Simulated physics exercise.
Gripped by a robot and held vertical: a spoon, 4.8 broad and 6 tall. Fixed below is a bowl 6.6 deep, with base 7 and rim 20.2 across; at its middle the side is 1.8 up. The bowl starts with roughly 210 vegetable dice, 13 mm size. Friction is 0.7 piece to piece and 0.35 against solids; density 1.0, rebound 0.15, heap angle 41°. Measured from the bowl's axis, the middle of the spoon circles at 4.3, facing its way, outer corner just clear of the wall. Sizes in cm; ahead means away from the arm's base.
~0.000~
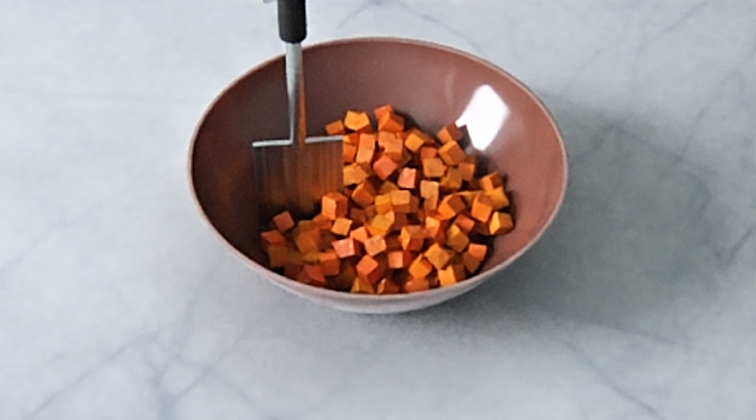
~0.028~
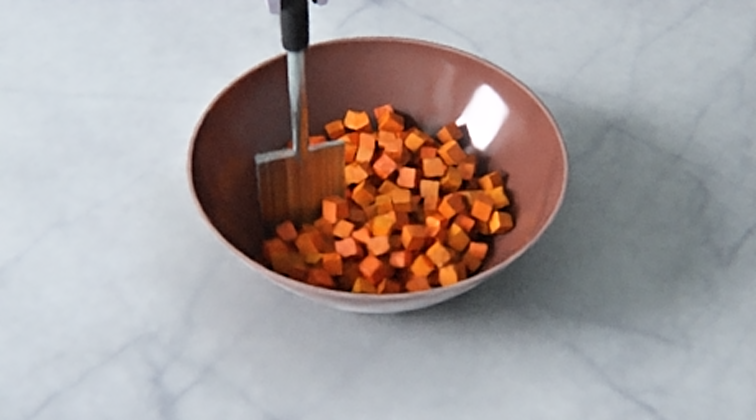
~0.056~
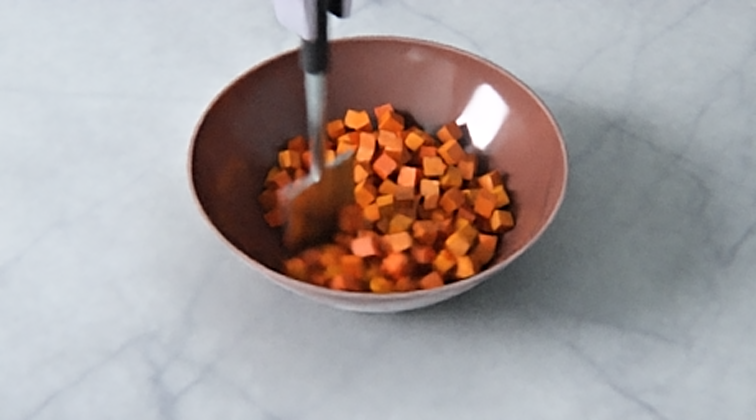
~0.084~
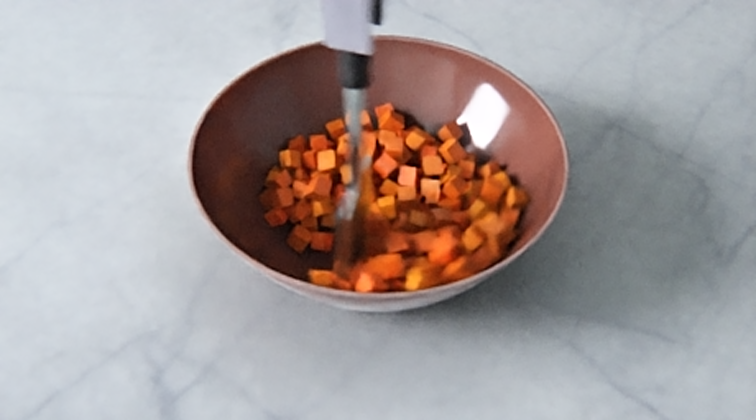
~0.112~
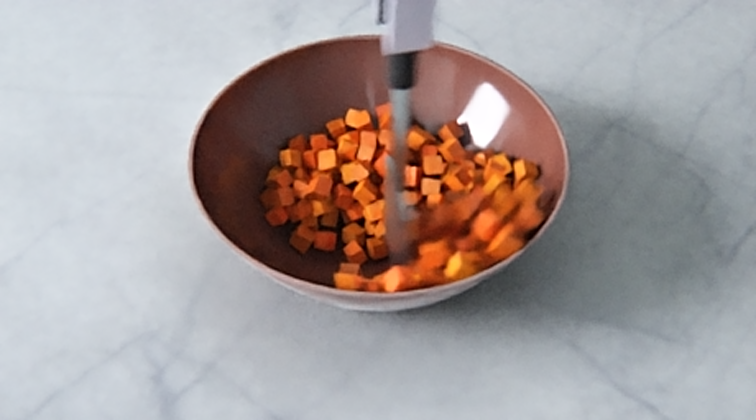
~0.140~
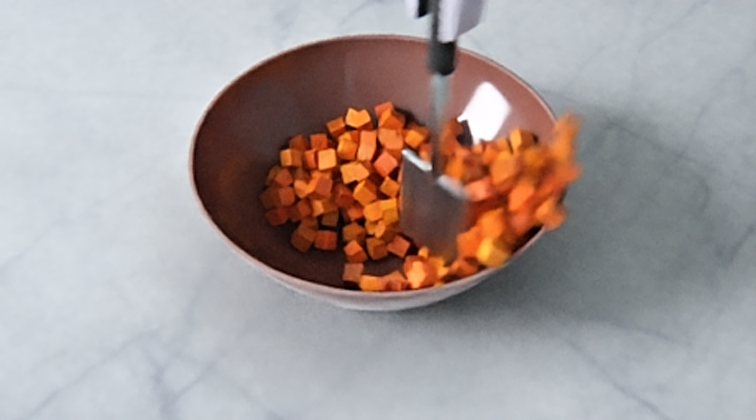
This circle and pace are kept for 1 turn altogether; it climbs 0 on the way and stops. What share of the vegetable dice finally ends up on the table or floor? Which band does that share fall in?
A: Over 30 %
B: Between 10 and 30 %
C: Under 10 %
A, over 30 %.
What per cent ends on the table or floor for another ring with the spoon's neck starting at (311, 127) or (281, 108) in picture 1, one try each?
Close to 30 per cent for the first and close to 35 per cent for the second.
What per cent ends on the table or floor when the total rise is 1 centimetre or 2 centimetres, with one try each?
Try one: Around 30 %; try two: Around 20 %.
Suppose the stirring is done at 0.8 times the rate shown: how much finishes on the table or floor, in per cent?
That gives about 25 percent.
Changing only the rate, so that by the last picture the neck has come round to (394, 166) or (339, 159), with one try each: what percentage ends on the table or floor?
Near 20 in a hundred for the first and near 5 in a hundred for the second.
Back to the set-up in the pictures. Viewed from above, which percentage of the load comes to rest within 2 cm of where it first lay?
Roughly 5 percent.
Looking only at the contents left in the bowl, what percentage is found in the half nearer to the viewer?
I'd put it near 70 per cent.
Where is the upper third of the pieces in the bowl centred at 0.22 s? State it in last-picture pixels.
The upper third is centred close to (466, 95).
After 0.22 s, 211° round, highest piece 13 above the table; 191 in the bowl, 22 in flight or on the tool.
After 0.30 s, 296° round, highest piece 11 above the table; 170 in the bowl, 11 on the table or floor, 32 in flight or on the tool.
After 0.54 s, 0° round, highest piece 7 above the table; 130 in the bowl, 80 on the table or floor, 3 in flight or on the tool.
After 1.24 s, 0° round, highest piece 5 above the table; 130 in the bowl, 83 on the table or floor.
At rest, 130 in the bowl, 83 on the table or floor. That is 39 % on the table or floor.
